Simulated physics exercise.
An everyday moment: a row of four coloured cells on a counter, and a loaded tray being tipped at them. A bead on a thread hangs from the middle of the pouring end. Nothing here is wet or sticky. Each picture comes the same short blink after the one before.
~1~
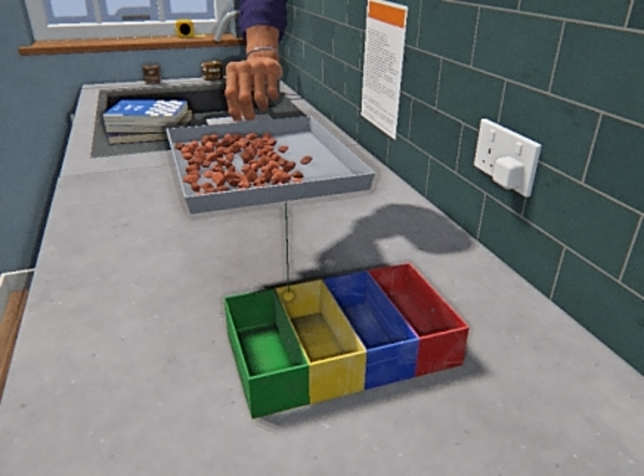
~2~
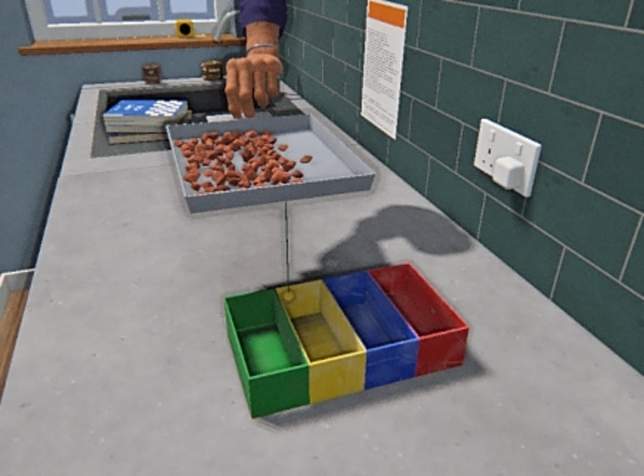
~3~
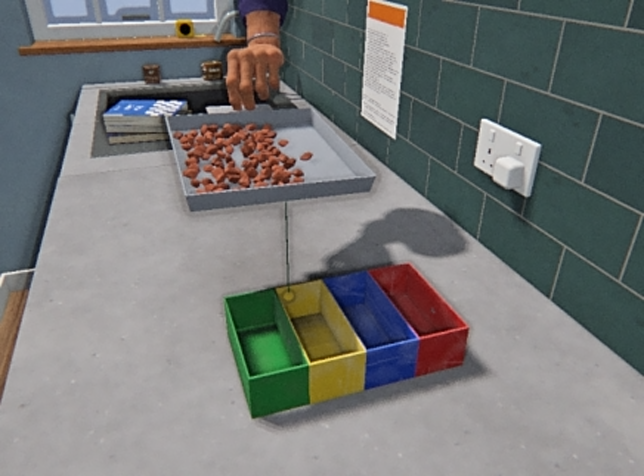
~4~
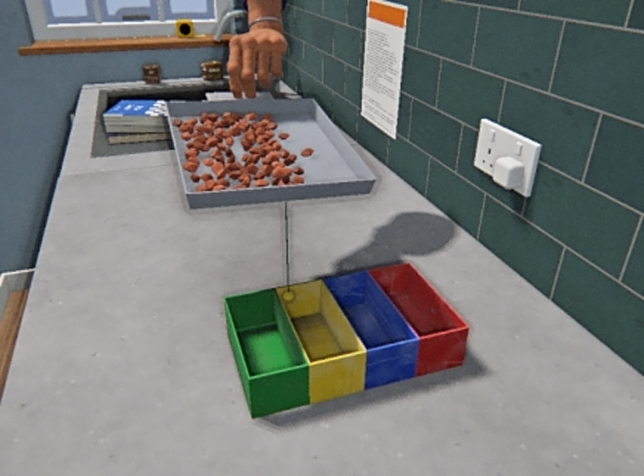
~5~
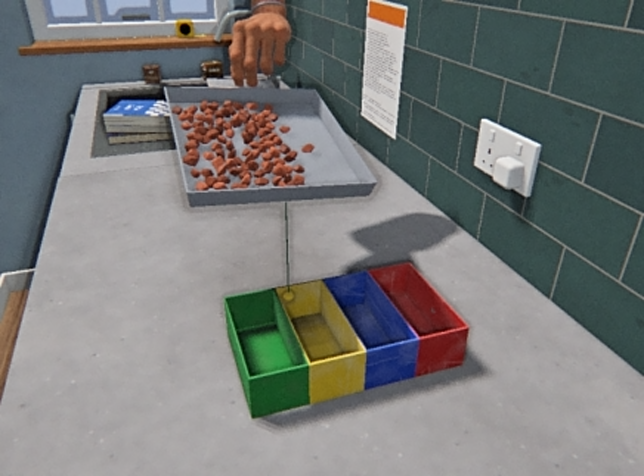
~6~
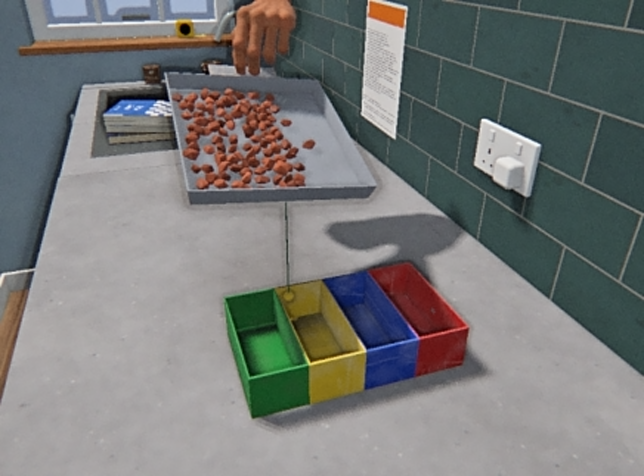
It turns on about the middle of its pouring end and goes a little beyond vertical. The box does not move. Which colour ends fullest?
The blue cell gets the most.
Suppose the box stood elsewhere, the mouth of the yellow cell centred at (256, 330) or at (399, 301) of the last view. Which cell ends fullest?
First that red cell, then the green one.
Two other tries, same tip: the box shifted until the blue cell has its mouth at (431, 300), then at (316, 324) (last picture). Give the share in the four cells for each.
Roughly 90 per cent, and 90 per cent.
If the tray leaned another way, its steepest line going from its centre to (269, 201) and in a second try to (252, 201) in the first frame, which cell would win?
One: The cell in green. Two: Green.
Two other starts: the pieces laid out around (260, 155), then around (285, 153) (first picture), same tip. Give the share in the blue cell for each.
Near 60 % and 60 %.
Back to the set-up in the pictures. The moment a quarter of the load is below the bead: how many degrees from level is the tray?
At about 90°.
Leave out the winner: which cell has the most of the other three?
Second comes the yellow one.
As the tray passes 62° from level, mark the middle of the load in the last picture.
Near (313, 171).
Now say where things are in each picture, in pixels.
Corners of the pouring end (189, 195) and (371, 172), level; middle of the load (247, 158), bits of crushed brick; bead on its thread (289, 296); green cell (280, 388); yellow cell (337, 374); blue cell (391, 361); red cell (442, 348), in the first frame.
Corners of the pouring end (189, 195) and (371, 173), level; middle of the load (247, 156), in the second frame.
Corners of the pouring end (189, 193) and (371, 175), tipped barely, lowest at the right corner; middle of the load (247, 152), in the third frame.
Corners of the pouring end (190, 191) and (372, 177), tipped a little, lowest at the right corner; middle of the load (248, 145), in the fourth frame.
Corners of the pouring end (191, 190) and (373, 180), tipped a little, lowest at the right corner; middle of the load (248, 139), in the fifth frame.
Corners of the pouring end (192, 188) and (373, 183), tipped clearly, lowest at the right corner; middle of the load (234, 140); green cell (280, 388); yellow cell (337, 374); blue cell (391, 361); red cell (442, 348), in the sixth frame.
Just after the last frame, tray tipped steeply; almost all on the tray; just a few falling or outside the box.
A moment on, tray tipped past a quarter turn; roughly a quarter on the tray; roughly a quarter in the blue cell; about a tenth in the yellow cell; just a few in the red cell; just a few in the green cell; roughly a quarter falling or outside the box.
Further on, tray tipped past a quarter turn; roughly half in the blue cell; roughly a quarter in the yellow cell; about a tenth in the green cell; just a few in the red cell; about a tenth falling or outside the box.
When it is over, tray tipped past a quarter turn; roughly half in the blue cell; roughly a quarter in the yellow cell; about a tenth in the green cell; just a few in the red cell; about a tenth outside the box.
